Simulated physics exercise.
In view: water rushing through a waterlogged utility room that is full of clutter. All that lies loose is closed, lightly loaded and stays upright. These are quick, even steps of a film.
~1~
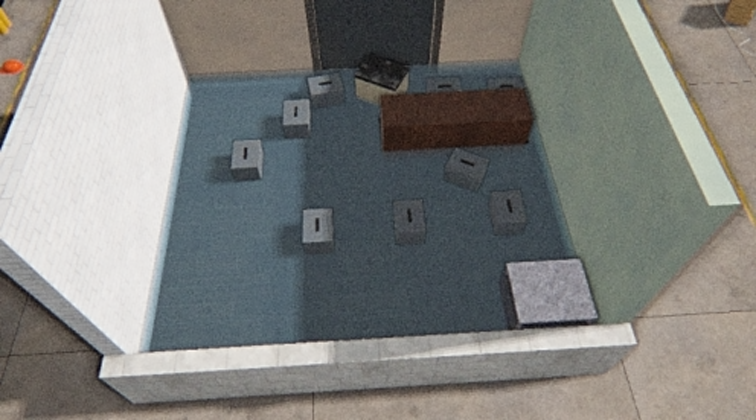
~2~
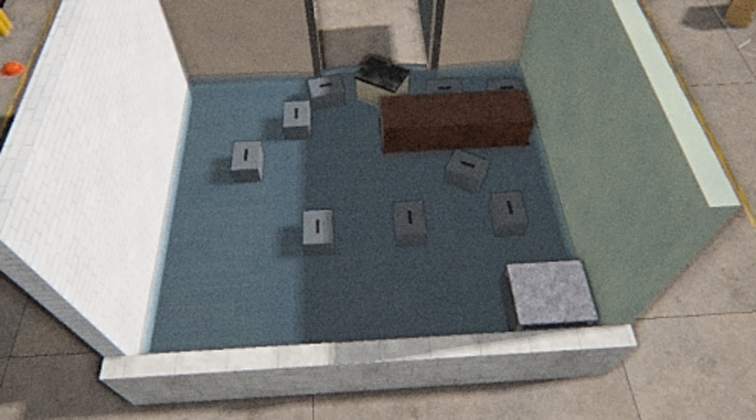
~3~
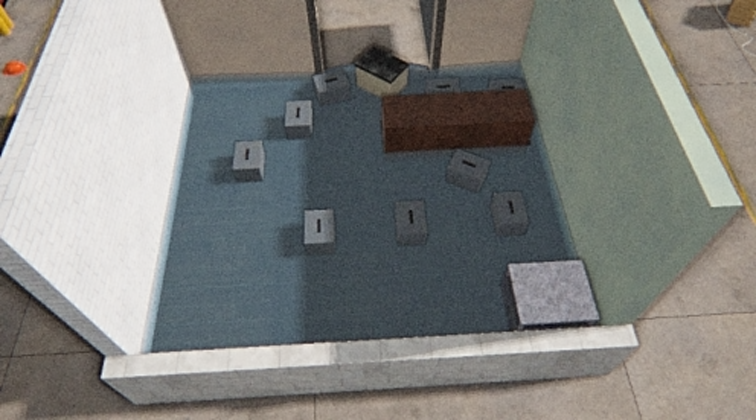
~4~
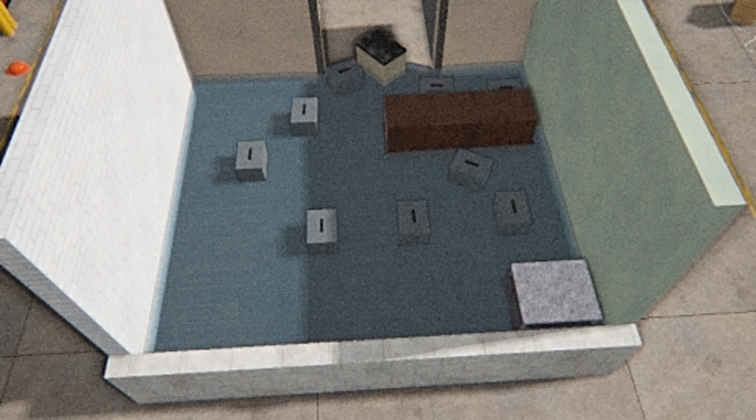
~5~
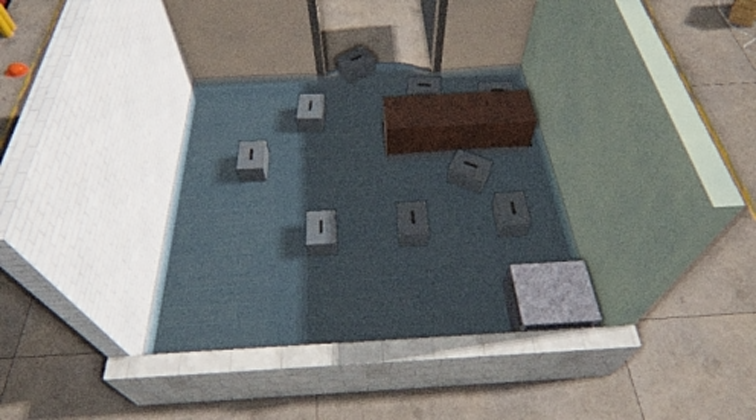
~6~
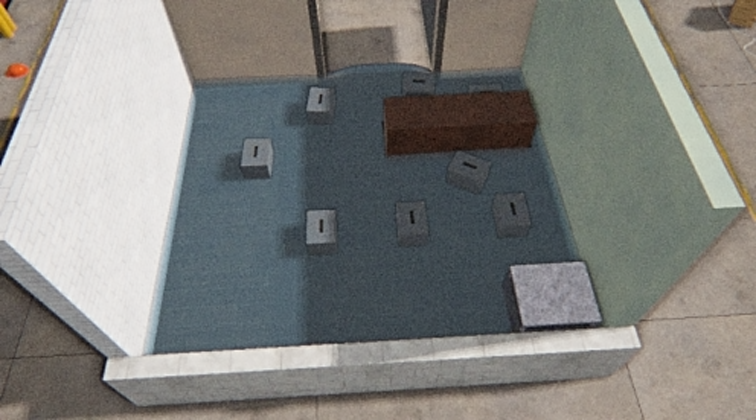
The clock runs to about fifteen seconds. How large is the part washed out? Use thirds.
It is two thirds or above.
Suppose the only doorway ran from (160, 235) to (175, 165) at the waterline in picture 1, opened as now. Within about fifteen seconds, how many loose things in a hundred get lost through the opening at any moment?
Roughly 30 per cent.
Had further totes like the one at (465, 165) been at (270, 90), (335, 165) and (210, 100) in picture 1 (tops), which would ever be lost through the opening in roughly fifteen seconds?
As listed: Yes, out, gone.
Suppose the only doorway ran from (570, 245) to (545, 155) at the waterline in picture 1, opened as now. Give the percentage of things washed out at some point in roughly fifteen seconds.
About 50 per cent.
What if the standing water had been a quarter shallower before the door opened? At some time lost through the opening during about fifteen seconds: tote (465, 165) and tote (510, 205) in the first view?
In that order: Kept in, still in.
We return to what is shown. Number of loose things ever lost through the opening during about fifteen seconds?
8 of them.
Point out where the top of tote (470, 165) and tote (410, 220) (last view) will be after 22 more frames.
At about (414, 154) and (370, 93).
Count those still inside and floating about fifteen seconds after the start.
2 of them.
A moment on, 2 of 10 are out; 8 afloat.
Next, 4 of 10 are out; 6 afloat.
Later, 5 of 10 are out; 5 afloat.
In the end, 8 of 10 are out; 2 afloat.
